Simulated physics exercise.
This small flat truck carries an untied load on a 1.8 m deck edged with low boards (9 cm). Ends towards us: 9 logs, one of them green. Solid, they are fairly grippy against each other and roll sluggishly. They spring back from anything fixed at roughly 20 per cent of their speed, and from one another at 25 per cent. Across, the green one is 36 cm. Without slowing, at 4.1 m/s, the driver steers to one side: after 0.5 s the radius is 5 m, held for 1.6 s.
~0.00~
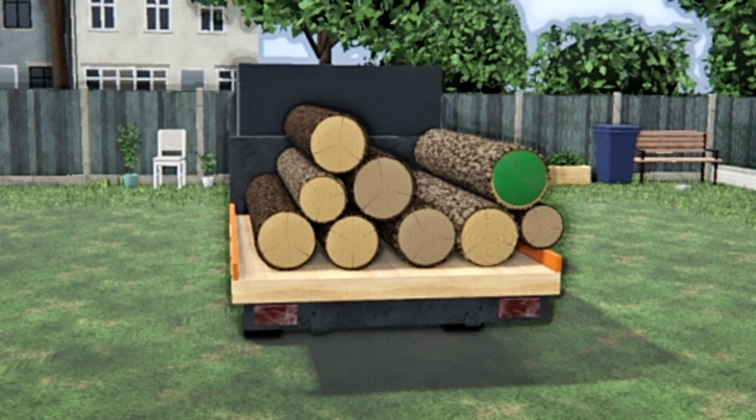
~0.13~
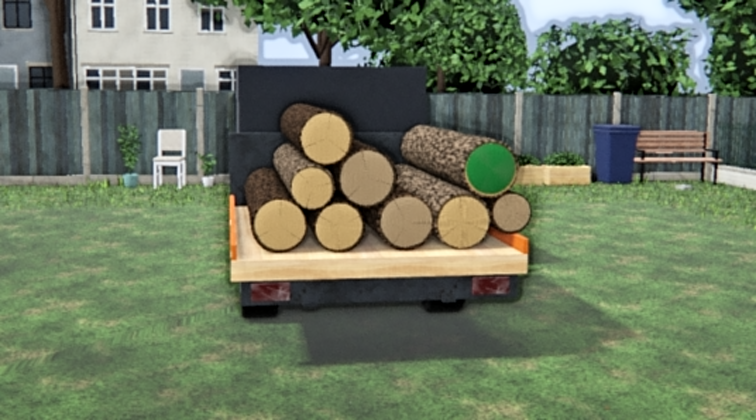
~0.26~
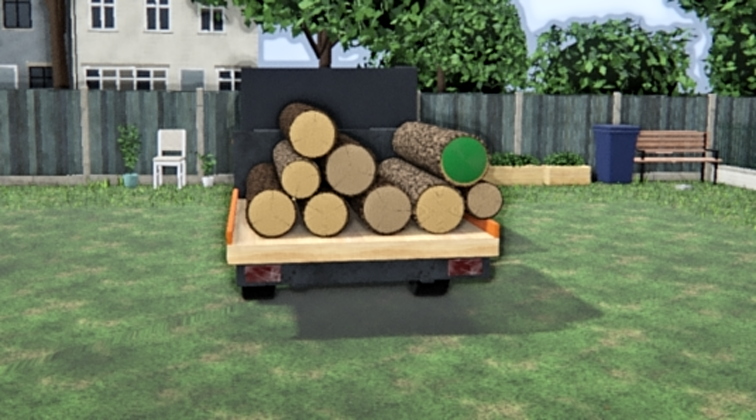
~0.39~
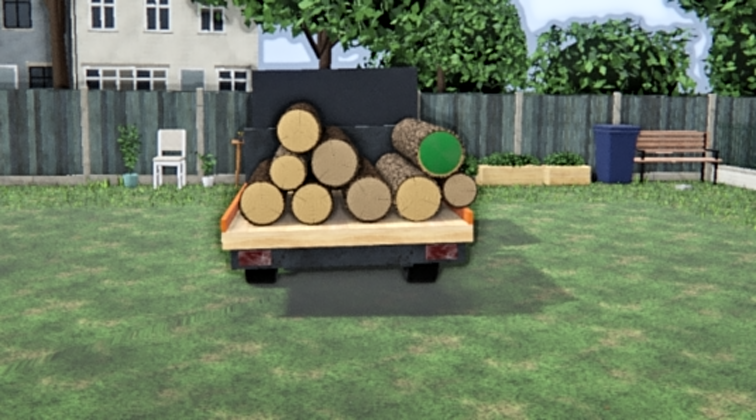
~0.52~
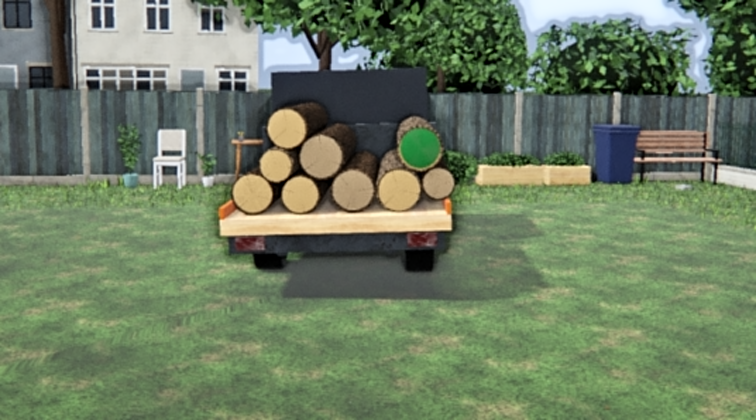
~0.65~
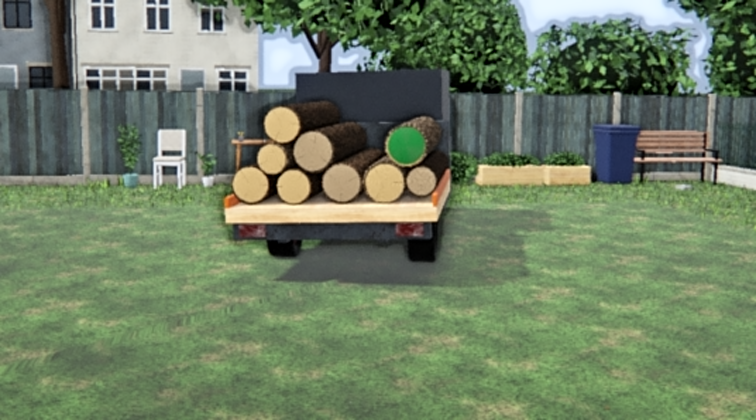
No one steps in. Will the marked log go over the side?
Green log: Stays on.
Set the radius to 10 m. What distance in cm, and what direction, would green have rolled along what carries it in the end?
I'd say close to 0 cm off to the left.
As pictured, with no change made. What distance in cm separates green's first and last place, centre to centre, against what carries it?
Green: 15.
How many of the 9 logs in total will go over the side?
Exactly 2.
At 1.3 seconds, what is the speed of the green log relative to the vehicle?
Speed: Approx. 0.0 m/s.
Then, 1.3 s in, green is up on others, 30 cm from the right edge; 1 gone from the deck.
Then, 1.9 s in, still the same for green; 1 gone from the deck.
In the end (2.7 s), green is up on others, 30 cm from the right edge; 2 gone from the deck.
